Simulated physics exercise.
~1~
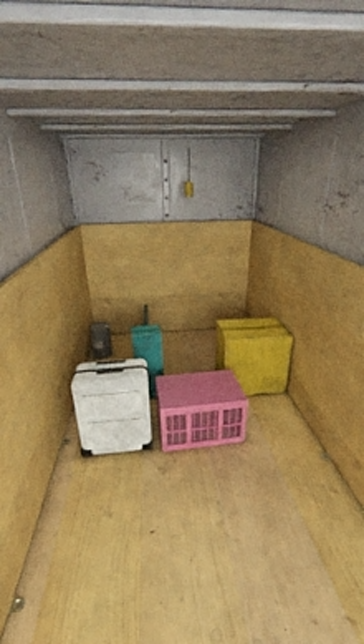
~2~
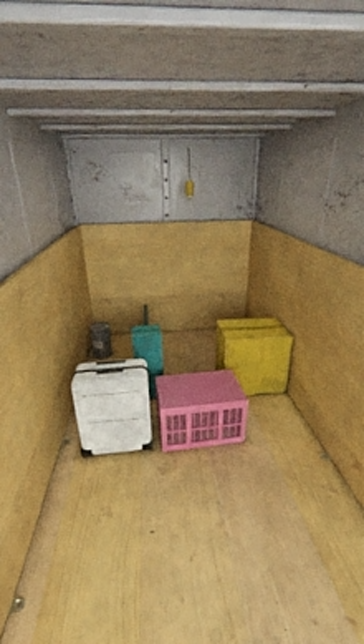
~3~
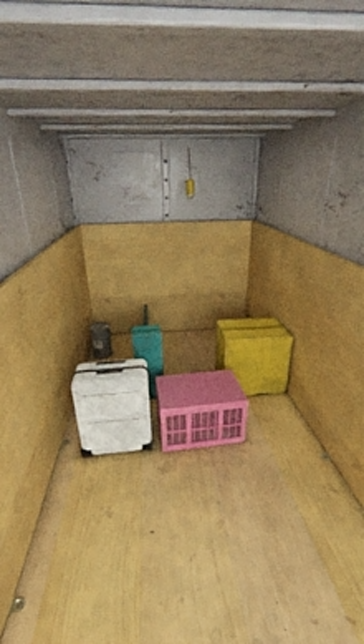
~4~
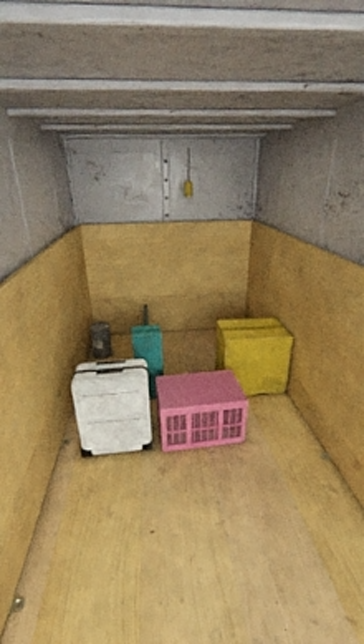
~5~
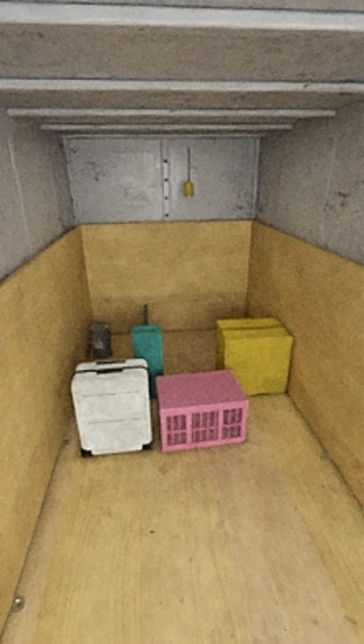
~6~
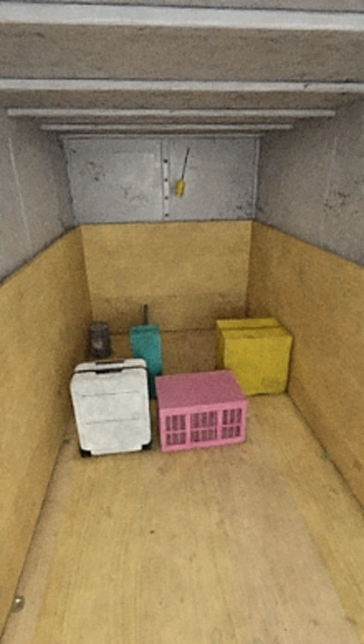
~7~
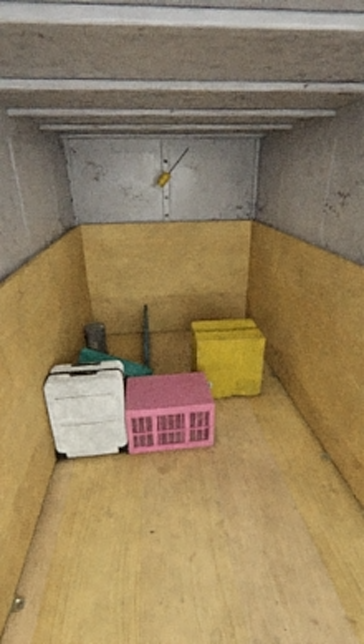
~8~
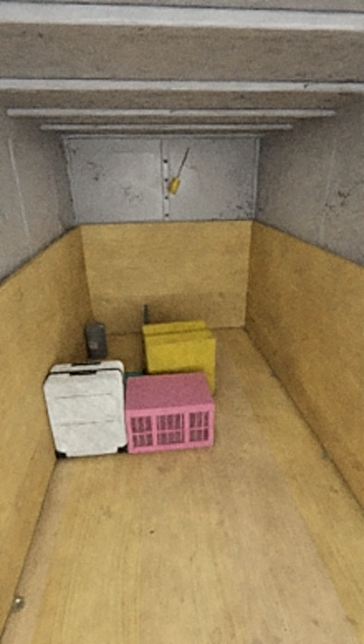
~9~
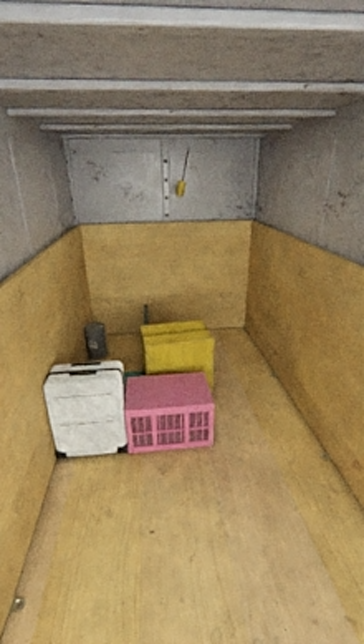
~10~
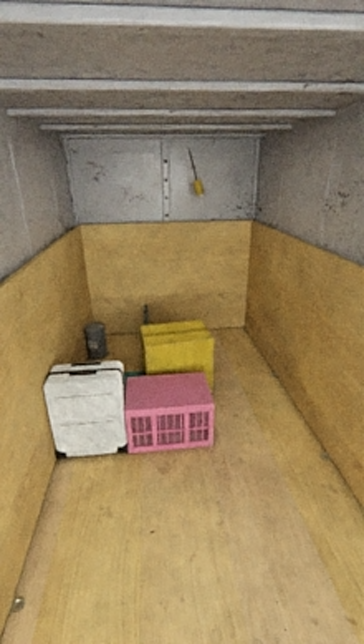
To begin with, a white case, a pink crate, a turquoise box, a yellow box and a small grey canister stand still on the wooden floor of a van's load bay, while a yellow lamp hangs near the front wall. The lamp then swings left, and the load shifts that way. The white case and pink crate slide a short distance left as the turquoise box topples onto its side. The yellow box keeps sliding left until it sits behind the pink crate, hiding most of the view there. Finally everything rests on the left, with only the lamp still swaying.
